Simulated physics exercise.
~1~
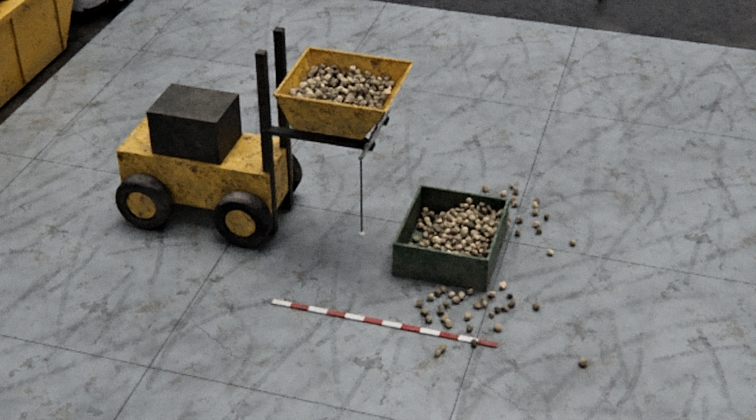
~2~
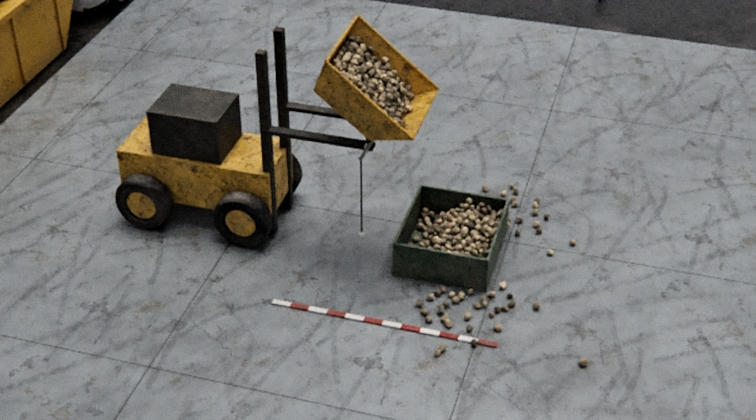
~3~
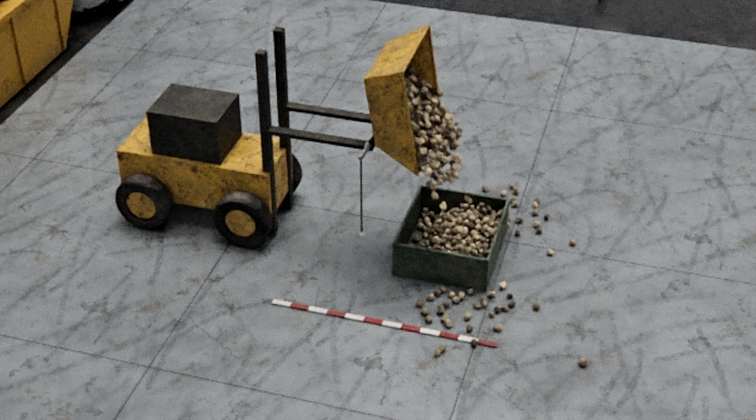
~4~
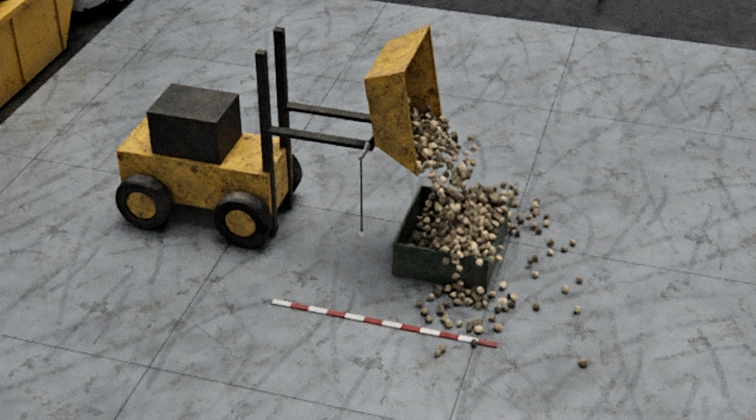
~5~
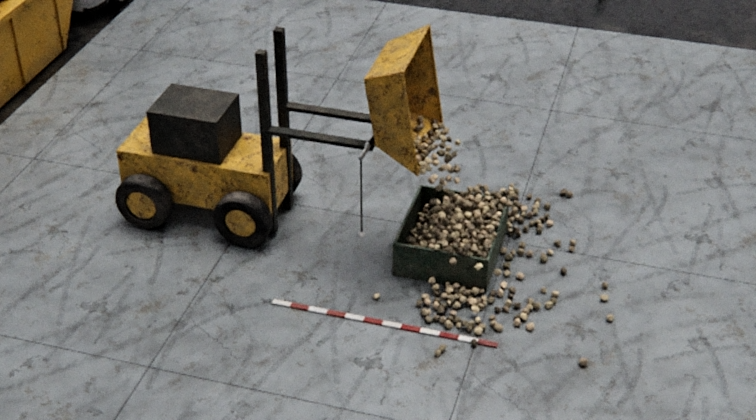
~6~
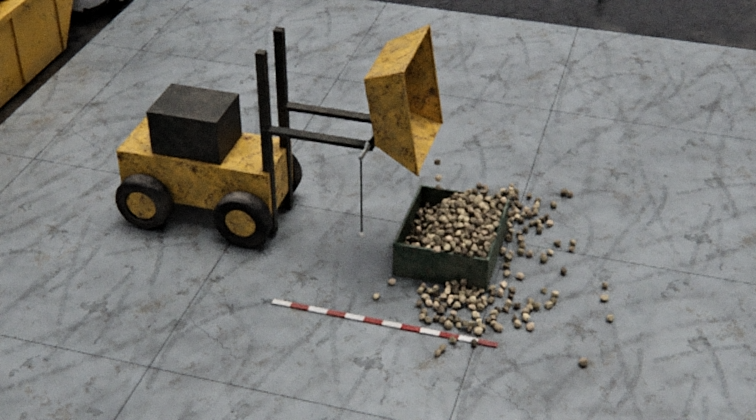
On a grey floor, a yellow truck tips stones into a green bin, spilling some.
